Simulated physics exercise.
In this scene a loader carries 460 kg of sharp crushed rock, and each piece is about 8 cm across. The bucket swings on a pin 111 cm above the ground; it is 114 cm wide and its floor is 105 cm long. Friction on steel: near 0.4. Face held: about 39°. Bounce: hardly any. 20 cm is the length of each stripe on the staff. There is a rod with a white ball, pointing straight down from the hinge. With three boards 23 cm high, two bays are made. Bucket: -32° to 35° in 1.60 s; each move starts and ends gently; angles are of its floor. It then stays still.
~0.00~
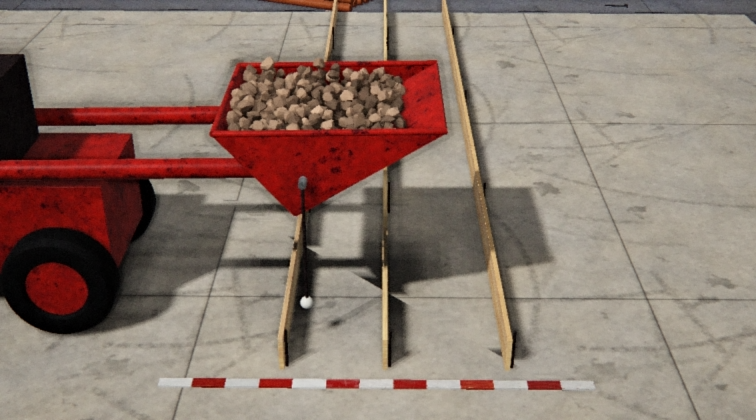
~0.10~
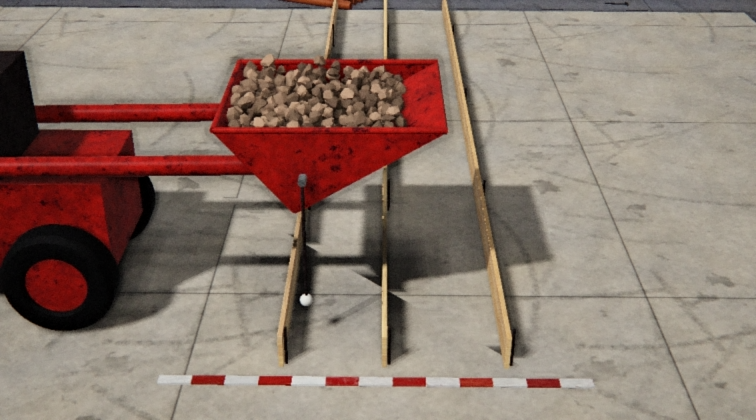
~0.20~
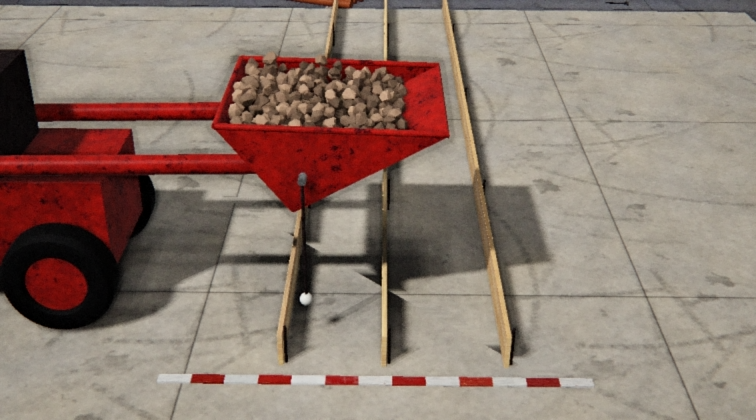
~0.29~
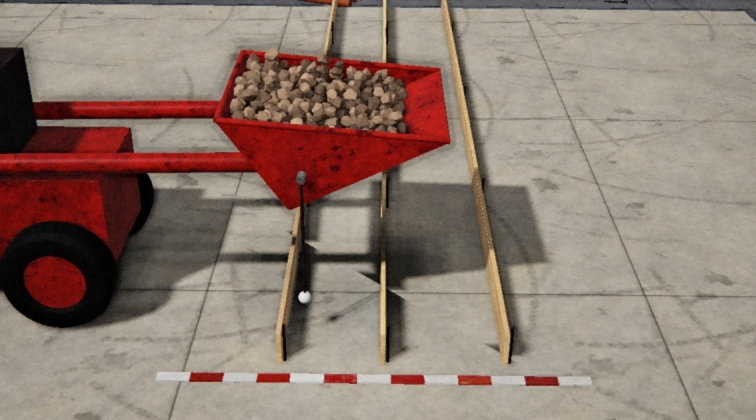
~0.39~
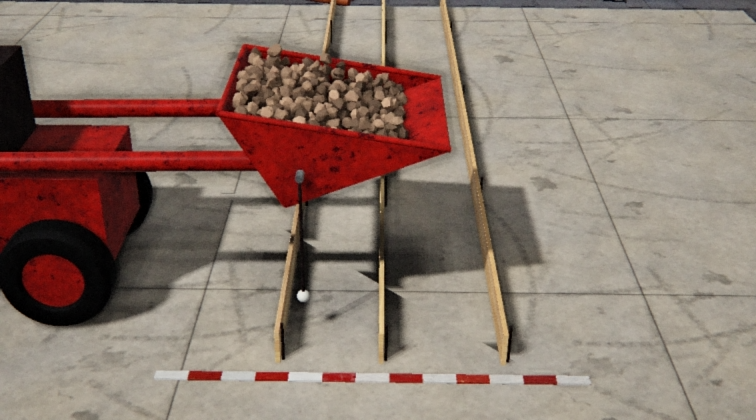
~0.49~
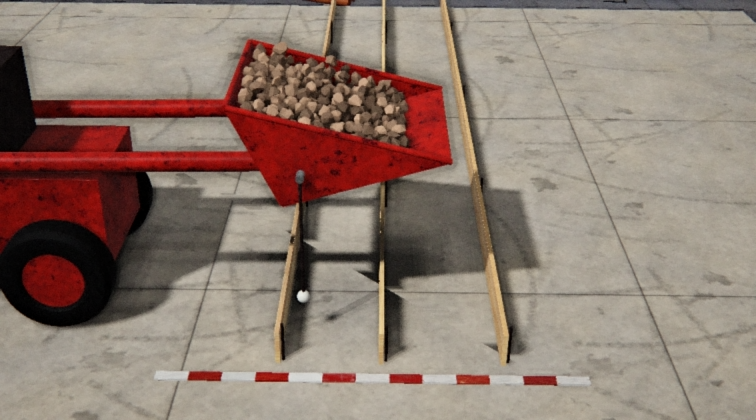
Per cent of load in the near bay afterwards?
Roughly 0 percent.
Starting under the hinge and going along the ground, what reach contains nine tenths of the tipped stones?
Around 120 cm ahead of the hinge.
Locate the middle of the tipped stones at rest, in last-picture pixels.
Their middle ends up near (445, 263).
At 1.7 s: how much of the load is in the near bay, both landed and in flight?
By then, around 0 percent.
After 1.2 s the floor is at 25°; 100 % in the bucket; the foremost stones are at (405, 208).
After 1.7 s the floor is at 35°; 76 % in the bucket, 24 % in the far bay; the foremost stones are at (462, 271).
After 2.0 s the floor is at 35°; 34 % in the bucket, 66 % in the far bay; the foremost stones are at (485, 278).
After 4.8 s the floor is at 35°; 0 % in the bucket, 97 % in the far bay, 3 % past the last board; the foremost stones are at (543, 276).
